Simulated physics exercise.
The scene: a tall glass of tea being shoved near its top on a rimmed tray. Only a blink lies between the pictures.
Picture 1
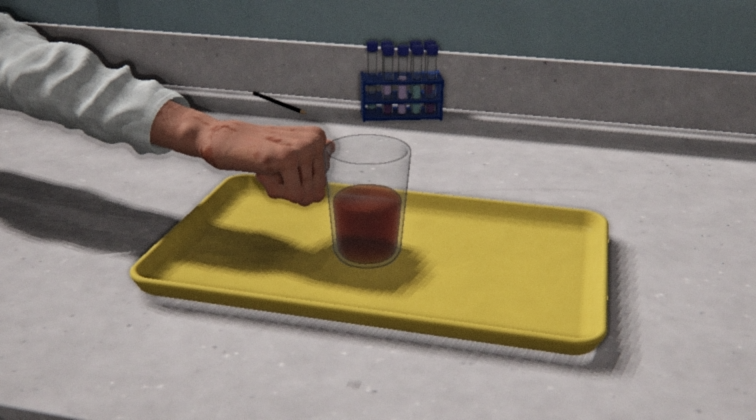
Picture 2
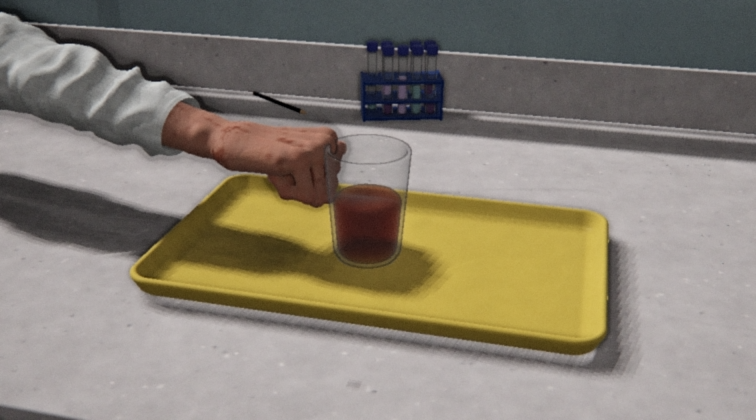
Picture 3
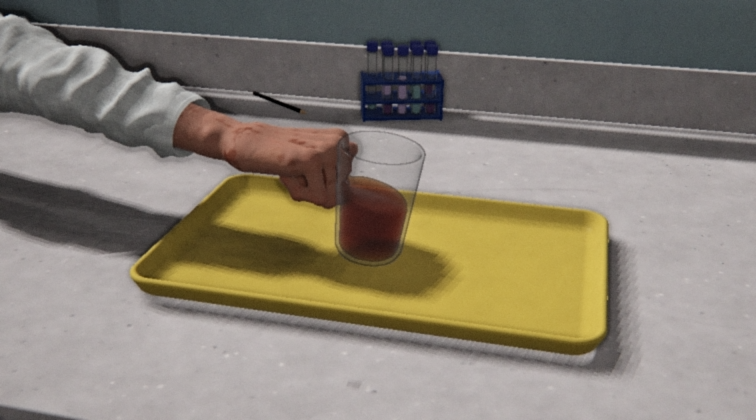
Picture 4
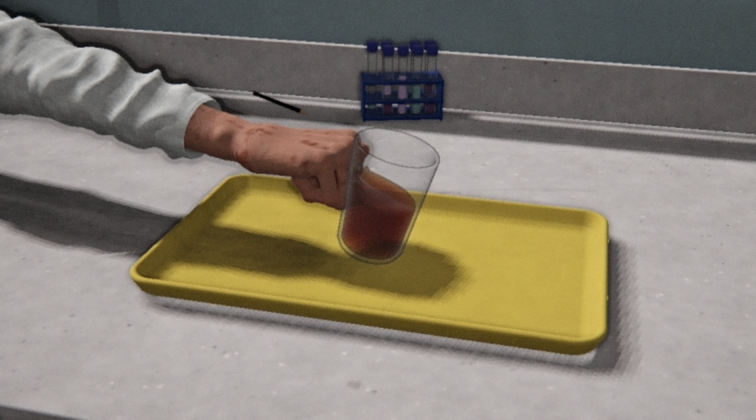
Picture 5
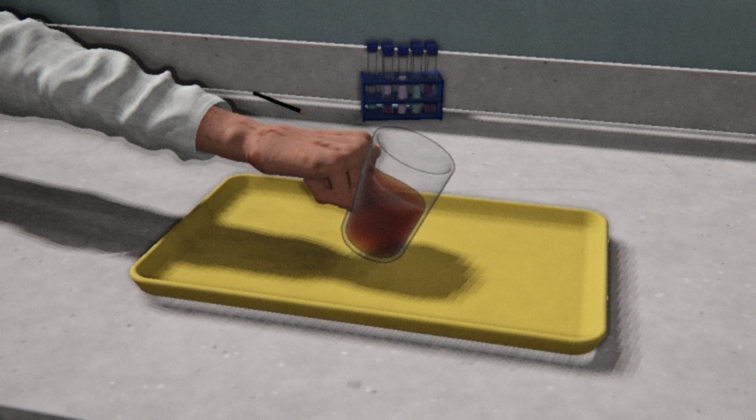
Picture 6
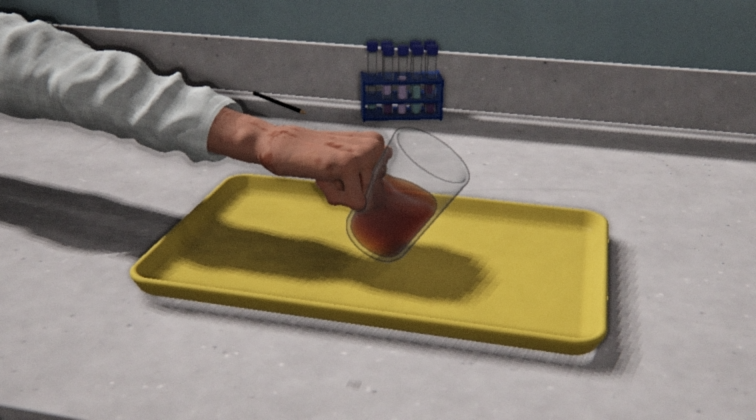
A hand in a pale sleeve pushes from the left against the upper side of a clear glass of reddish-brown tea standing on a yellow rimmed tray. The glass starts upright, then leans steadily further right as the hand follows, ending at a marked slant with the liquid still inside.
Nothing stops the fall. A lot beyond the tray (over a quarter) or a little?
After the fall over a quarter gets off the tray.
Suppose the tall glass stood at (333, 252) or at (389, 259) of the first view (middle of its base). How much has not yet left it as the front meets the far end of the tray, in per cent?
Near 70 % and 80 %.
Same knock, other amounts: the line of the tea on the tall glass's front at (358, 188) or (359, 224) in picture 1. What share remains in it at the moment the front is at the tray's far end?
The first gives 65 %, the second 80 %.
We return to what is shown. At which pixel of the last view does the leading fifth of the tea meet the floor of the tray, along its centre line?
Near (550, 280).
A moment on, the tall glass lies on its side and 92 per cent is in the glass, 7 on the tray and 2 above or beyond its rim.
Next, the tall glass lies on its side and 48 per cent is in the glass, 40 on the tray and 13 above or beyond its rim.
Then the tall glass lies on its side and 26 per cent is in the glass, 40 on the tray and 34 above or beyond its rim.
Later the tall glass lies on its side and 15 per cent is in the glass, 52 on the tray and 34 above or beyond its rim.
In the end 66 per cent is held by tray and glass, 34 is off the tray.
